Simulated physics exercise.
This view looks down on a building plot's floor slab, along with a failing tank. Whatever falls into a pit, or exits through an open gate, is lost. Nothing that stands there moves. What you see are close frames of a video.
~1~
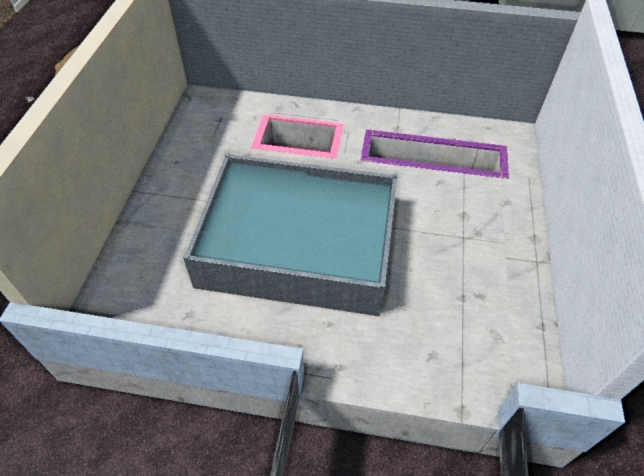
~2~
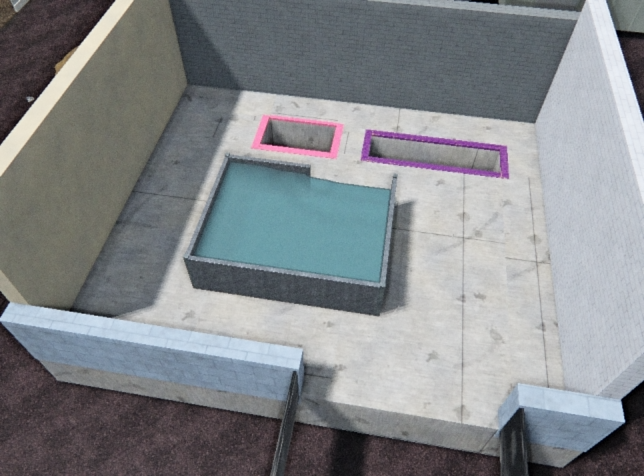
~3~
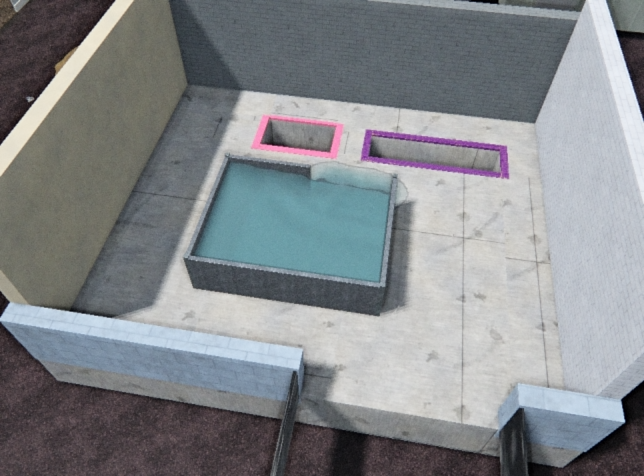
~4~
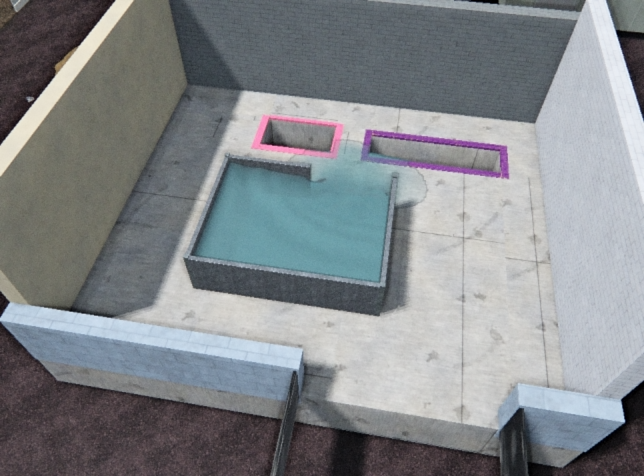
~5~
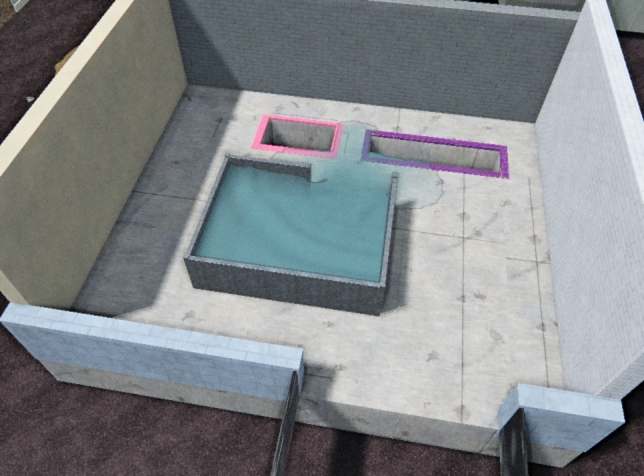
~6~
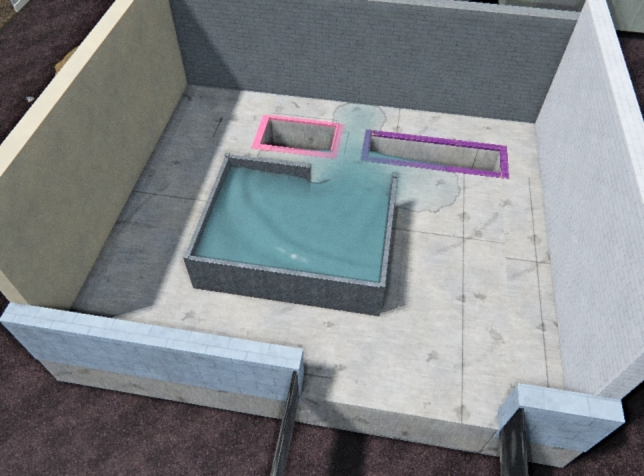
Water sat still in a dark tank on a concrete slab, then poured out through a gap in its far side and spread across the floor between the pink-edged and purple-edged pits.
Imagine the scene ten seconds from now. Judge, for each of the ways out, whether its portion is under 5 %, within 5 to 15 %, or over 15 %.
Result: The gate will get a thin slice beneath five per cent; the purple pit will get a big slice beyond fifteen per cent; the pink pit will get a big slice beyond fifteen per cent.
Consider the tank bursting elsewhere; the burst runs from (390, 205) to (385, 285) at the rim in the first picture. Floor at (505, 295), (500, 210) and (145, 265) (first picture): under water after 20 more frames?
So the first one is drenched, the next drenched, and the last left untouched.
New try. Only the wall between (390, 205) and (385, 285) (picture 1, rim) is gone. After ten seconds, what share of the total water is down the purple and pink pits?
Purple 30 %, pink 2 %.
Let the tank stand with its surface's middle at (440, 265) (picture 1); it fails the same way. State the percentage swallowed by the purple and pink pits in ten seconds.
Shares - purple: 65 in a hundred, pink: 6 in a hundred.
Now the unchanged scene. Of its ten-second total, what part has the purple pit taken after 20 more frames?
The figure is near 60 per cent.
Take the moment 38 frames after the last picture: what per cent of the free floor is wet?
Around 45 percent, give or take.
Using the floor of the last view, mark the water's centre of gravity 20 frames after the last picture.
Near (312, 212).
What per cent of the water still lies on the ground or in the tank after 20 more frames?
About 60 per cent.
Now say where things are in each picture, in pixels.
The first picture shows still water in the water tank at (298, 218).
In the second picture, the front is at a hidden place, out from the gap on the water tank's far side.
In the third picture, the front is at a hidden place, out from the gap on the water tank's far side.
In the fourth picture, the front is at (336, 143), out from the gap on the water tank's far side.
In the fifth picture, the front is at (344, 125), out from the gap on the water tank's far side.
In the sixth picture, water pours out on the water tank's far side and has run to (362, 104).
A moment on, water covers 15 % of the floor; the gate 0 %, the purple pit 9 %, the pink pit 4 %.
Next, water covers 25 % of the floor; the gate 0 %, the purple pit 19 %, the pink pit 7 %.
Then, water covers 30 % of the floor; the gate 0 %, the purple pit 29 %, the pink pit 12 %.
Later, water covers 45 % of the floor; the gate 0 %, the purple pit 41 %, the pink pit 17 %.
In the end, water covers 45 % of the floor; the gate 0 %, the purple pit 50 %, the pink pit 20 %.
